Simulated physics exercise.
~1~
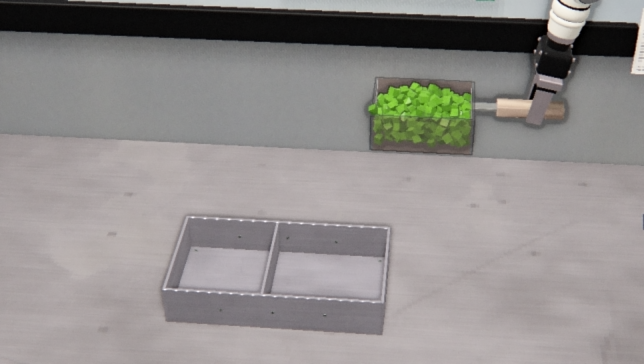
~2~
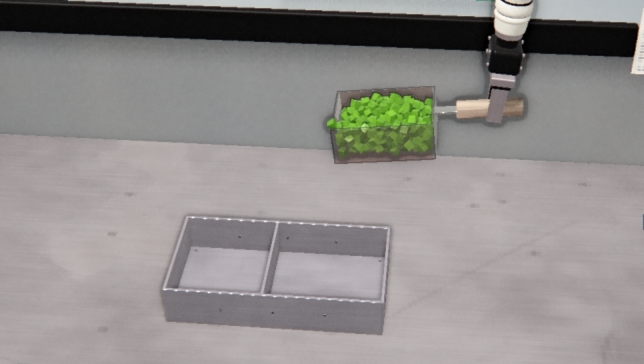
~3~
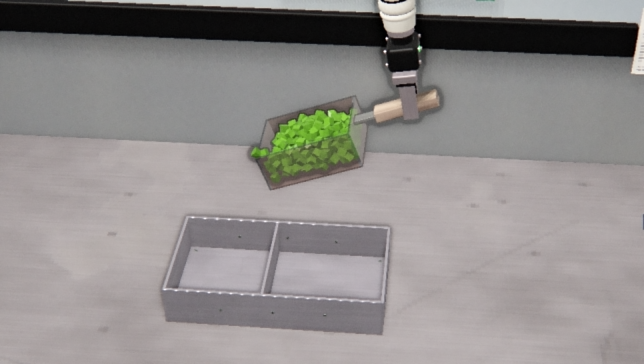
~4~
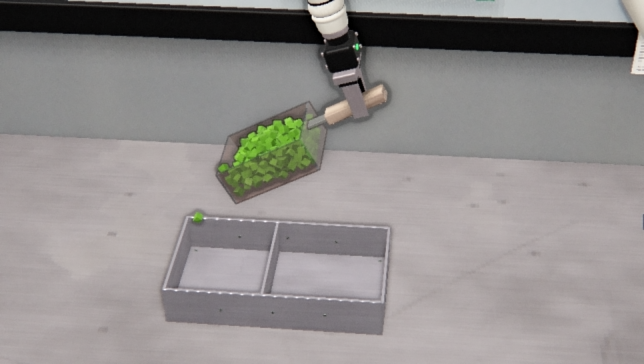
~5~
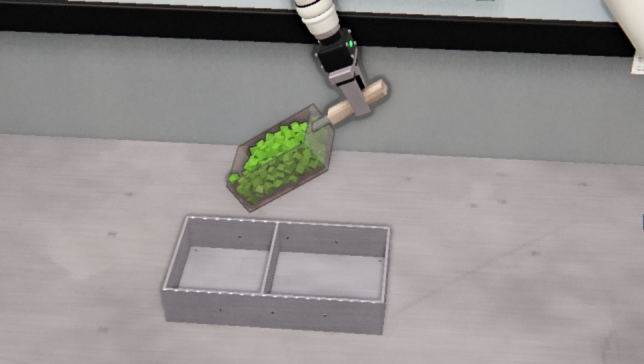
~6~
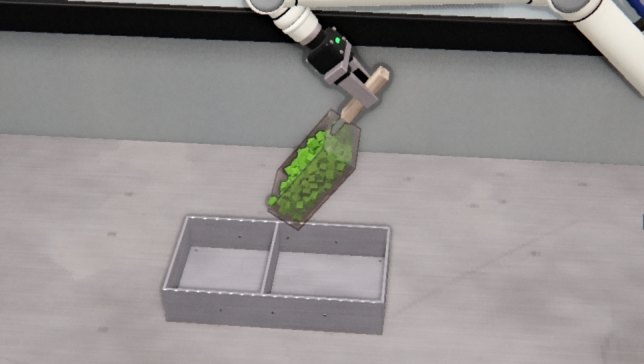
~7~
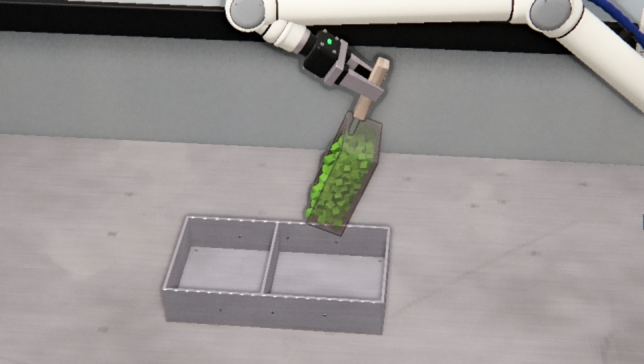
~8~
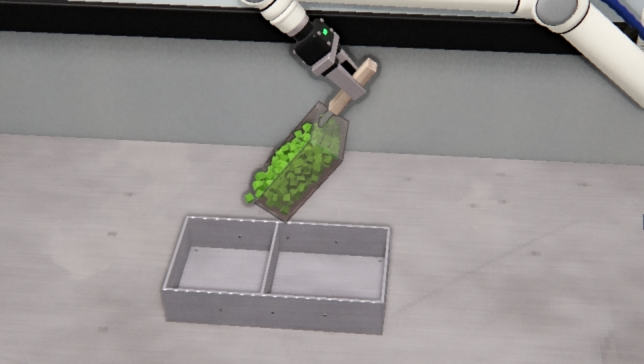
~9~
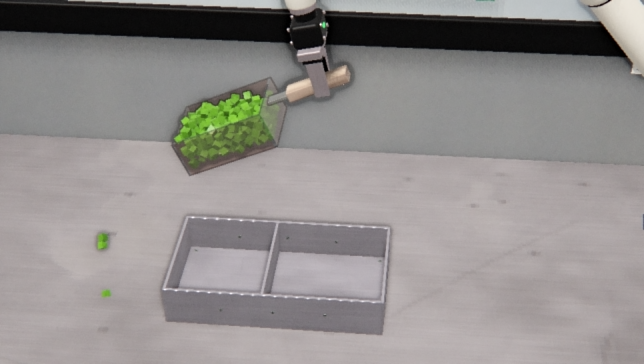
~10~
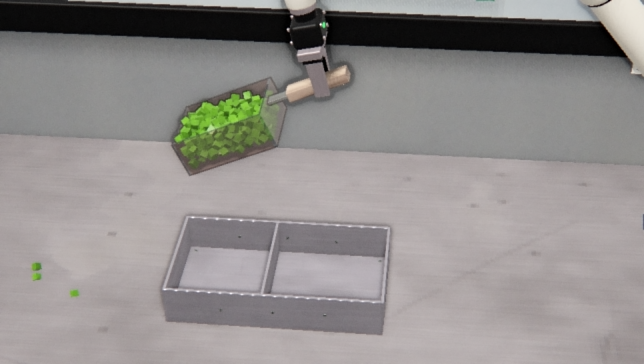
A robot arm carried a clear scoop heaped with green cubes left above a divided gray tray, tipped it steeply while swinging back right, then moved left and partly leveled it, leaving most cubes inside and a few scattered on the table.
